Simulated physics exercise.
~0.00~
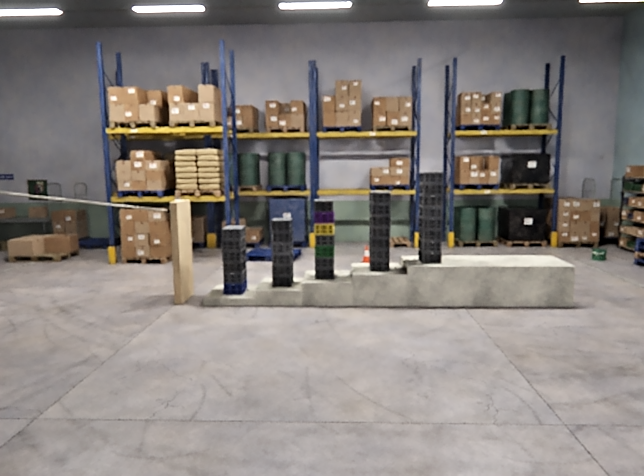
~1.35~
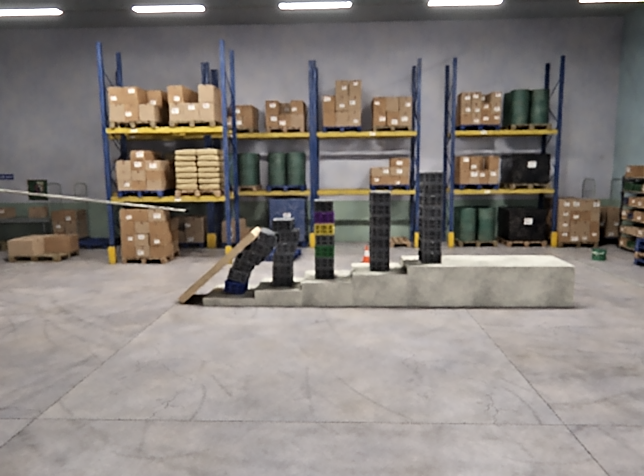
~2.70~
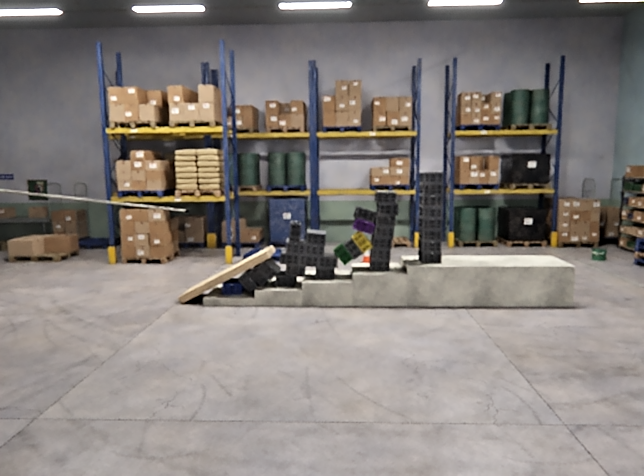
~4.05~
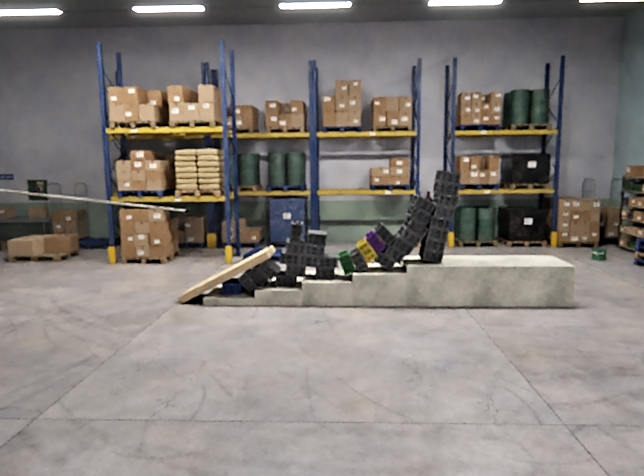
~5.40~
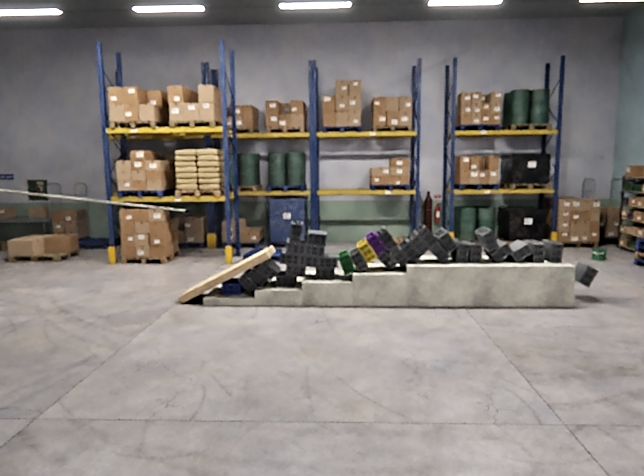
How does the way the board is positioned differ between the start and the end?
At the start the board stands upright to the left of the crate stacks, but at the end it is on its side, resting at a slant on the low end of the steps.
In a store room, a pole nudged a tall upright board, which tipped right into stacks of crates on rising steps, and the stacks toppled one after another, leaving the yellow crate fallen among the heap and the board lying slanted.
